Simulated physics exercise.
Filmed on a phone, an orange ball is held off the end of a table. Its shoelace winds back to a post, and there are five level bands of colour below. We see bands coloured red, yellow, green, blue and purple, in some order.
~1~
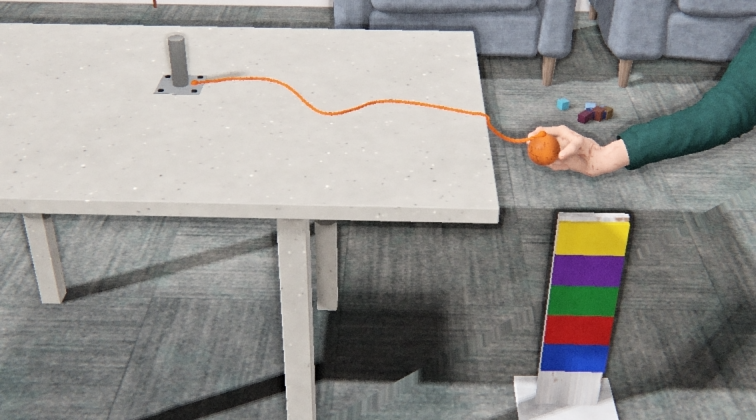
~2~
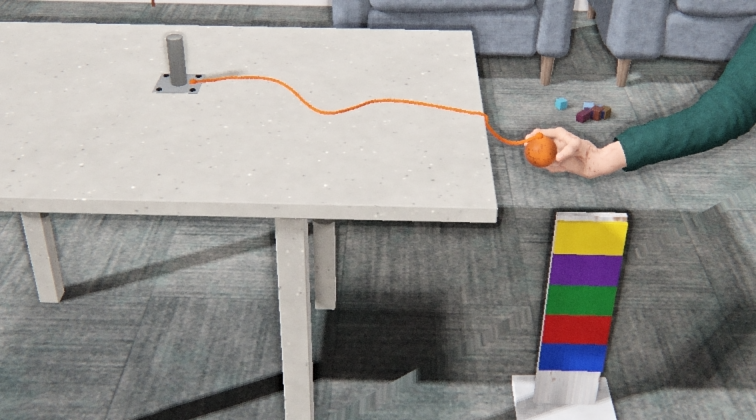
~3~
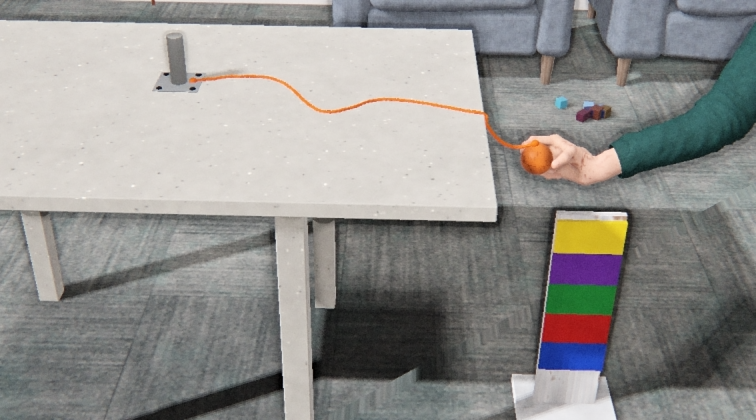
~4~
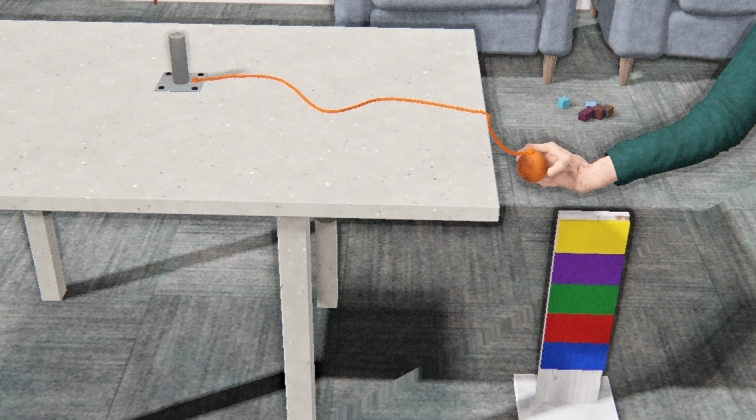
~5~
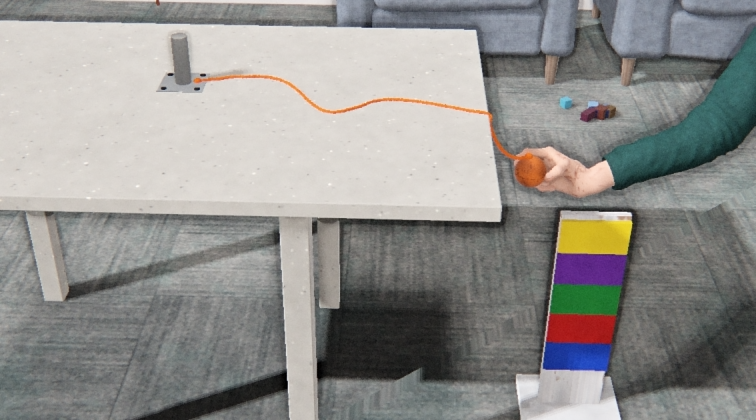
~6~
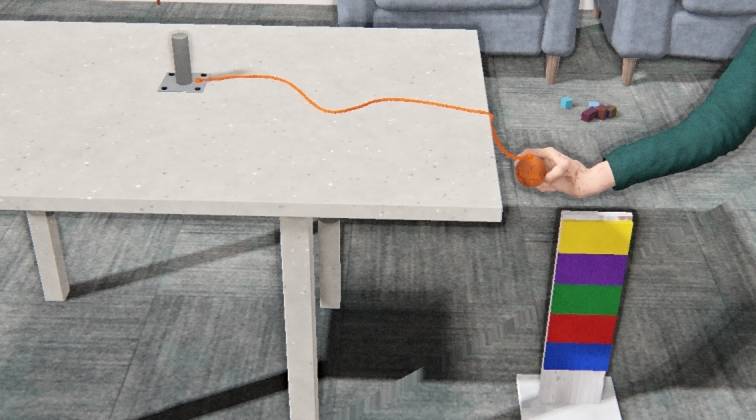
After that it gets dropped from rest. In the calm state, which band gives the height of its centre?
The yellow band gives it.
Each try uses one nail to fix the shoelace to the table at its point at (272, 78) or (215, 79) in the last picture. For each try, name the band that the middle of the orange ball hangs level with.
Each in turn comes out as yellow, yellow.
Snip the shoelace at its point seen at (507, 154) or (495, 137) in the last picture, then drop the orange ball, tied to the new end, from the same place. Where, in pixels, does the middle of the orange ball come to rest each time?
One per try, the spots are (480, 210) and (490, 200).
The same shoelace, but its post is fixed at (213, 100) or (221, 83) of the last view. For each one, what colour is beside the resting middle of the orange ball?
Try one - purple; try two - purple.
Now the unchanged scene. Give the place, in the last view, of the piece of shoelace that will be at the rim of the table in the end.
Roughly (440, 105).
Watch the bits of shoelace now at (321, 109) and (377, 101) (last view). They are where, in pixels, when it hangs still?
First one close to (359, 99), second close to (423, 106).
A little later, ball near (504, 229); level with yellow.
Next, ball near (470, 228); level with yellow.
Later still, ball near (464, 230); level with yellow.
When it is over, ball near (477, 234); level with yellow. Its centre hangs level with the yellow band.
